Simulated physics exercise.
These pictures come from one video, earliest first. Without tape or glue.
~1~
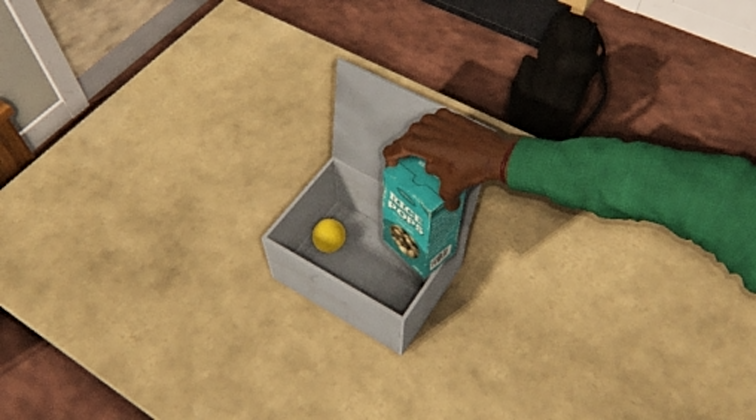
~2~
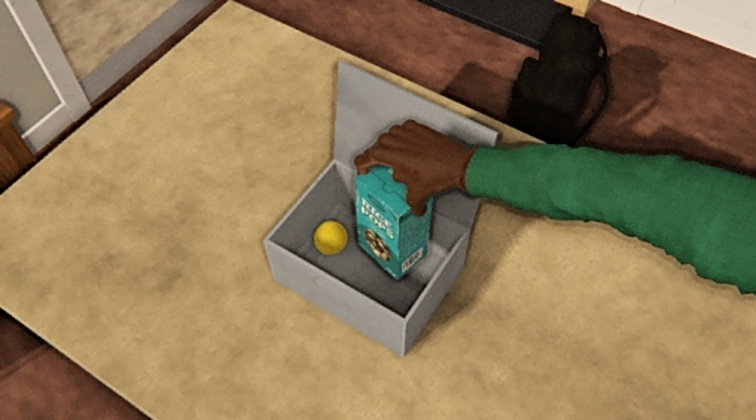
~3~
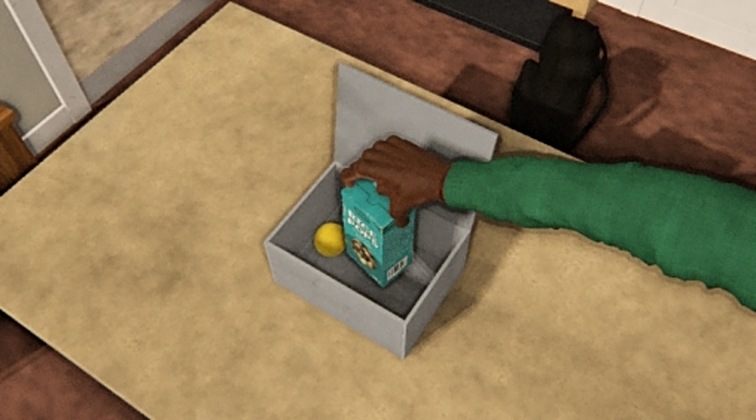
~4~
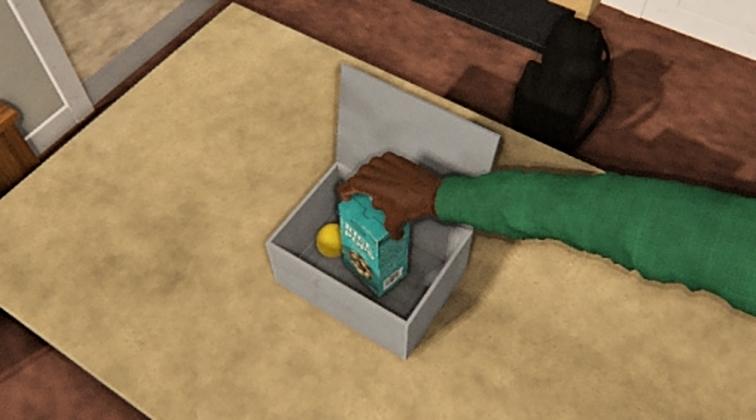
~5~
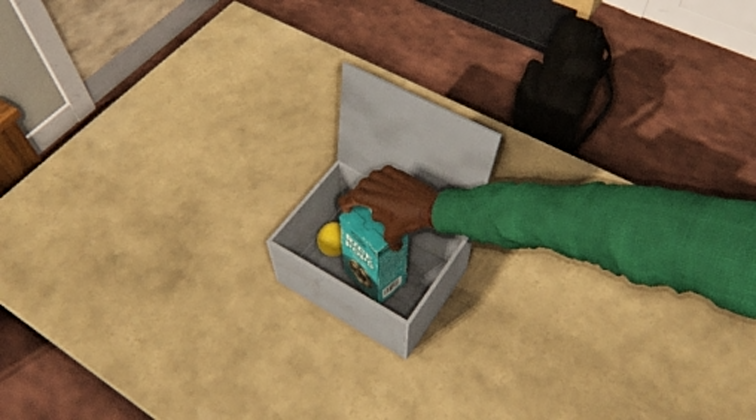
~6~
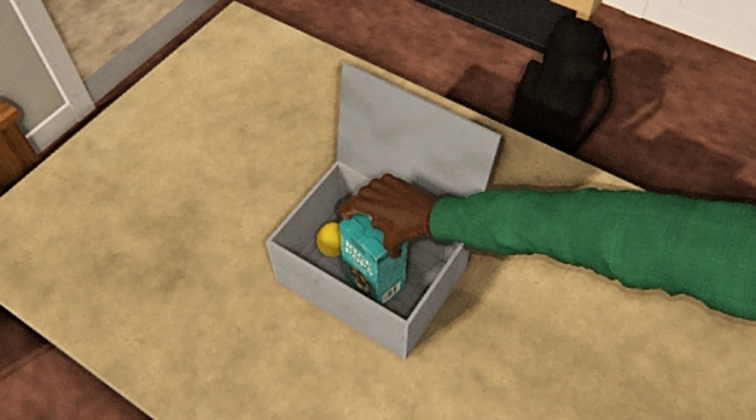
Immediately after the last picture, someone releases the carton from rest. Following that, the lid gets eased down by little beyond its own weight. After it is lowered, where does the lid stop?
It stops short of closing.
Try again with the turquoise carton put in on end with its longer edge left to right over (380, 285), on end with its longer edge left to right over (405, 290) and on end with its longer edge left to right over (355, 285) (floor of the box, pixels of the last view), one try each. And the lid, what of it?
Trial 1: Lid propped open. Trial 2: Lid propped open. Trial 3: Lid propped open.
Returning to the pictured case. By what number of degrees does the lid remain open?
Roughly 35 degrees above the rim.
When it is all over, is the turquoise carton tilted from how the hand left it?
Once everything settles, it keeps its original angle.
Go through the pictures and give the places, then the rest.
Still above its spot; turquoise carton (422, 214); yellow lemon (329, 236), in the first picture.
Still above its spot; turquoise carton (393, 219); yellow lemon (331, 238), in the second picture.
Still above its spot; turquoise carton (379, 229); yellow lemon (331, 240), in the third picture.
Still above its spot; turquoise carton (375, 241), in the fourth picture.
Still above its spot; turquoise carton (374, 251), in the fifth picture.
Put in, still held; turquoise carton (374, 258), in the sixth picture.
Then, 1.40 s past the last view, lid 72° above the rim.
Then, 2.00 s past the last view, lid 36° above the rim.
Finally, lid 36° above the rim; both still in place. Final places as the last picture's camera would see them, turquoise carton near (375, 257).
